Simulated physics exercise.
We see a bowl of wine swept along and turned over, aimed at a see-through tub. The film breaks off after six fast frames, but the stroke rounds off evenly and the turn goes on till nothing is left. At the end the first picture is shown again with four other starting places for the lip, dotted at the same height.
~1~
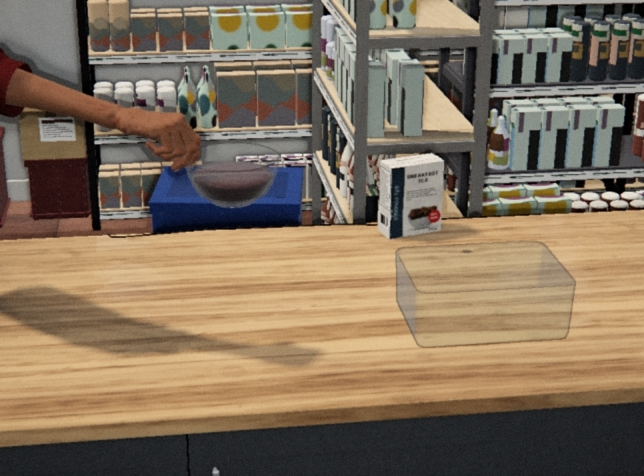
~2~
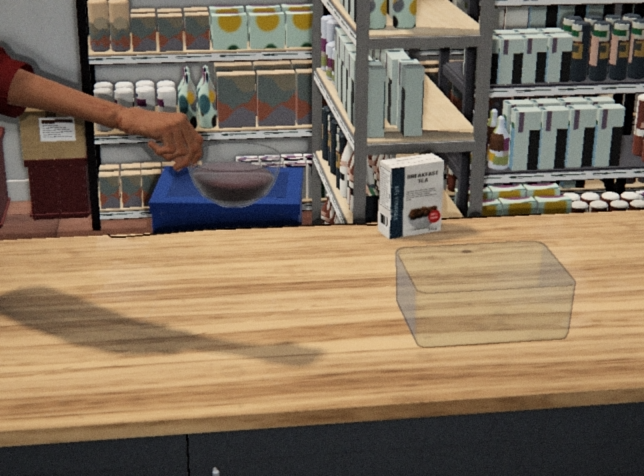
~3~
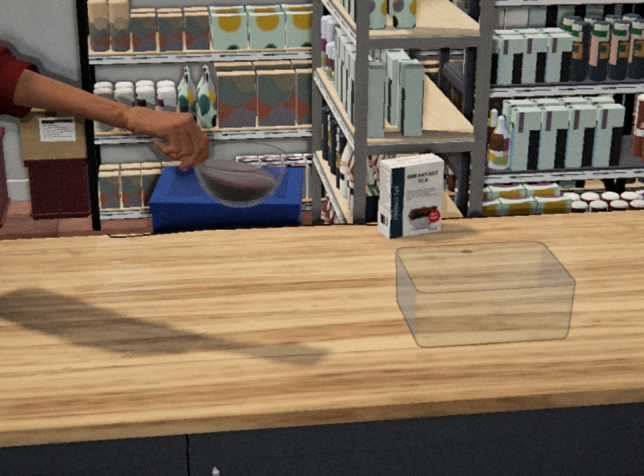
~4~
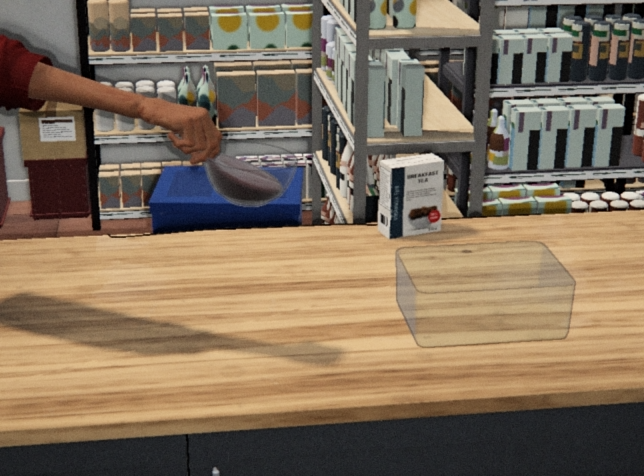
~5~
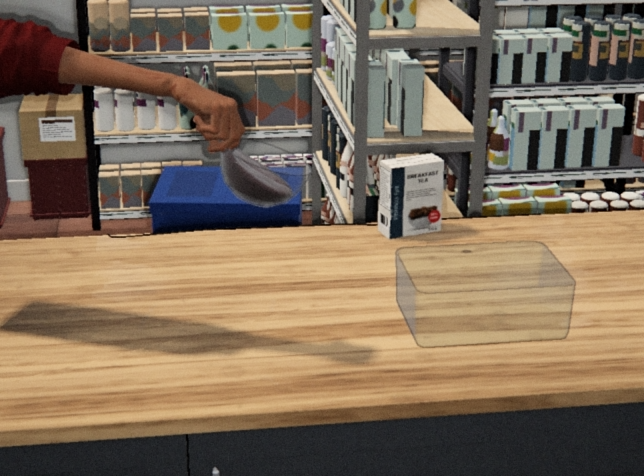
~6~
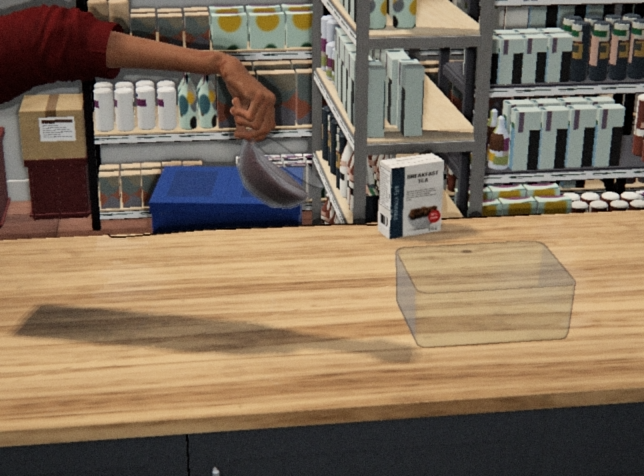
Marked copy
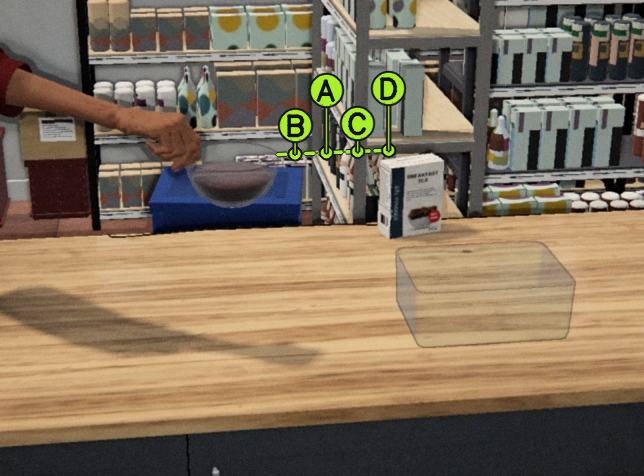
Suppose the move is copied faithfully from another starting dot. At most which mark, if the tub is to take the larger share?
Spot B.
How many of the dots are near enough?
All of the four.
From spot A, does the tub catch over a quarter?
Yes.
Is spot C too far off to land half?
No, not at all.
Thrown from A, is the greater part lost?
No, that is safe.
In lime, A at (326, 152); B at (295, 153); C at (357, 151); D at (388, 150).
With A, about 74 % lands in the tub, 6 % falls short and 20 % goes beside or beyond.
With B, about 75 % lands in the tub, 10 % falls short and 15 % goes beside or beyond.
With C, about 70 % lands in the tub, 6 % falls short and 24 % goes beside or beyond.
With D, about 81 % lands in the tub, 13 % falls short and 7 % goes beside or beyond.
